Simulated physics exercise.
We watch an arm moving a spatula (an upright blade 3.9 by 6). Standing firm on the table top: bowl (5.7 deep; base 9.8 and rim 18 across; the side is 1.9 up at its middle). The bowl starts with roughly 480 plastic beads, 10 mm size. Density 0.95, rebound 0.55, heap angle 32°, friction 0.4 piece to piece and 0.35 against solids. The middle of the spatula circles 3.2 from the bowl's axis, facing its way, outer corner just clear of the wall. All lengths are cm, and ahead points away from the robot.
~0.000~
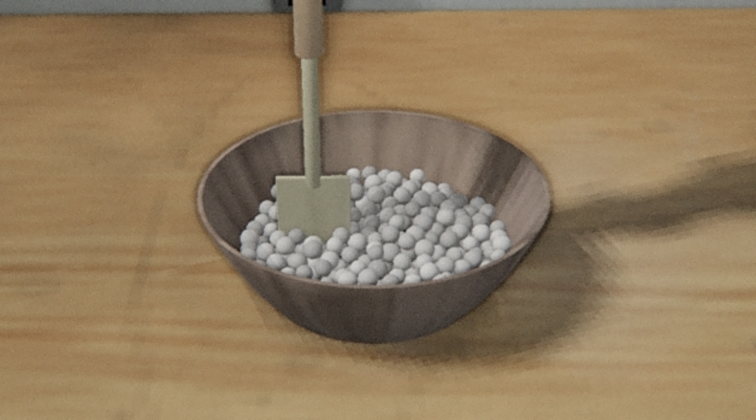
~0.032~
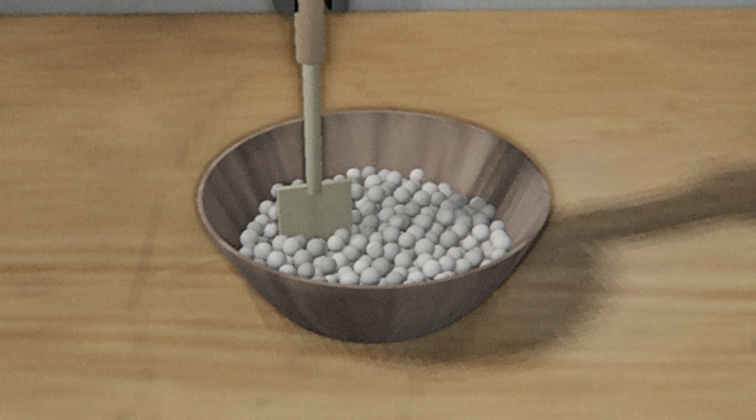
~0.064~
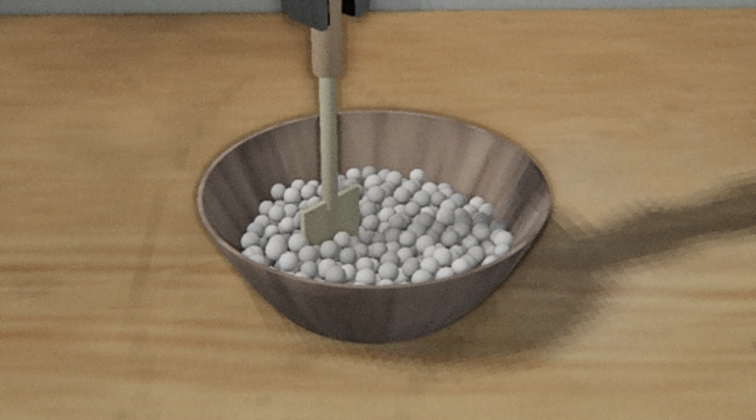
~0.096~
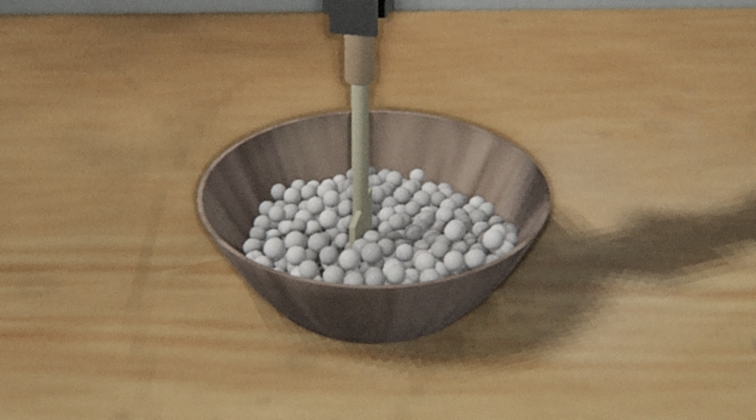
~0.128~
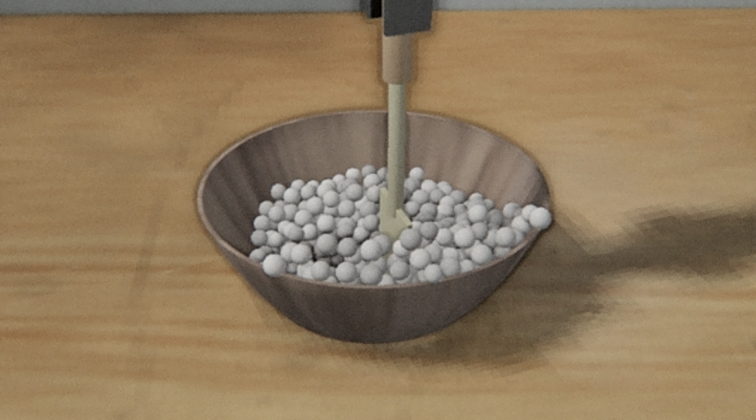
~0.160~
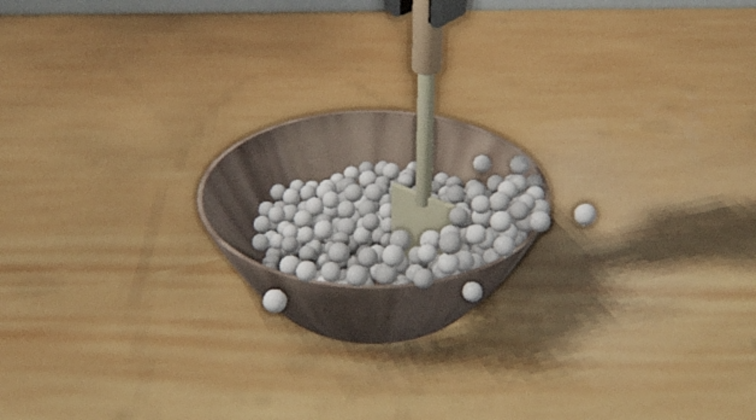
A pale wooden table top, with a grey strip along its far edge, is seen from a fixed viewpoint looking down at an angle. A brownish bowl of light grey and white beads sits near the middle, its shadow stretching right, and a robot arm's dark end holds a pale olive spatula upright at the left. The spatula sweeps rightward through the beads, turning edge-on and then broad again, heaping beads at the right as a few leave the bowl.
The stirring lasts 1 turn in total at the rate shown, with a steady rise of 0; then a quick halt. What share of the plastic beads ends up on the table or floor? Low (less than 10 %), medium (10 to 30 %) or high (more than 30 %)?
Answer: Medium; 10 to 30 % of the plastic beads finish on the table or floor.
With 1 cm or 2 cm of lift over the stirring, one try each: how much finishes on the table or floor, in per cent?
About 15 and 15 per cent.
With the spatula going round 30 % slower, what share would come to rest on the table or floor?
Then about 5 per cent.
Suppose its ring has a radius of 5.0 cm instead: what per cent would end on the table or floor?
It would be near 30 per cent.
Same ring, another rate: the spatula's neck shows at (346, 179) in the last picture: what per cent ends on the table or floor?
Some 0 per cent.
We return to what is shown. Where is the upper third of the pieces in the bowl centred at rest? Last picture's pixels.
Around (305, 258).
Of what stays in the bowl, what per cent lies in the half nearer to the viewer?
About 55 per cent.
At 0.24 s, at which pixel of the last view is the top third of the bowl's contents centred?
Near (462, 161).
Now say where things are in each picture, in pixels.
In the first frame, spatula neck at (312, 152), 0° round; upper third of the load around (376, 235), from x 250 to 500, top at y 175; 481 in the bowl.
In the second frame, spatula neck at (314, 158), 13° round; upper third of the load around (374, 240), from x 245 to 500, top at y 175.
In the third frame, spatula neck at (330, 173), 44° round; upper third of the load around (377, 253), from x 250 to 505, top at y 175.
In the fourth frame, spatula neck at (361, 181), 77° round; upper third of the load around (396, 258), from x 255 to 510, top at y 175.
In the fifth frame, spatula neck at (396, 180), 109° round; upper third of the load around (431, 252), from x 260 to 540, top at y 175; 478 in the bowl, 3 in flight or on the tool.
In the sixth frame, spatula neck at (424, 169), 141° round; upper third of the load around (466, 233), from x 260 to 585, top at y 165; 474 in the bowl, 7 in flight or on the tool.
By 0.24 s, 221° round, highest piece 9 above the table; 444 in the bowl, 6 on the table or floor, 31 in flight or on the tool.
By 0.32 s, 300° round, highest piece 9 above the table; 420 in the bowl, 38 on the table or floor, 23 in flight or on the tool.
By 0.56 s, 0° round, highest piece 5 above the table; 388 in the bowl, 93 on the table or floor.
By 1.26 s, 0° round, highest piece 5 above the table; 388 in the bowl, 93 on the table or floor.
Final count, 388 in the bowl, 93 on the table or floor. That is 19 % on the table or floor.
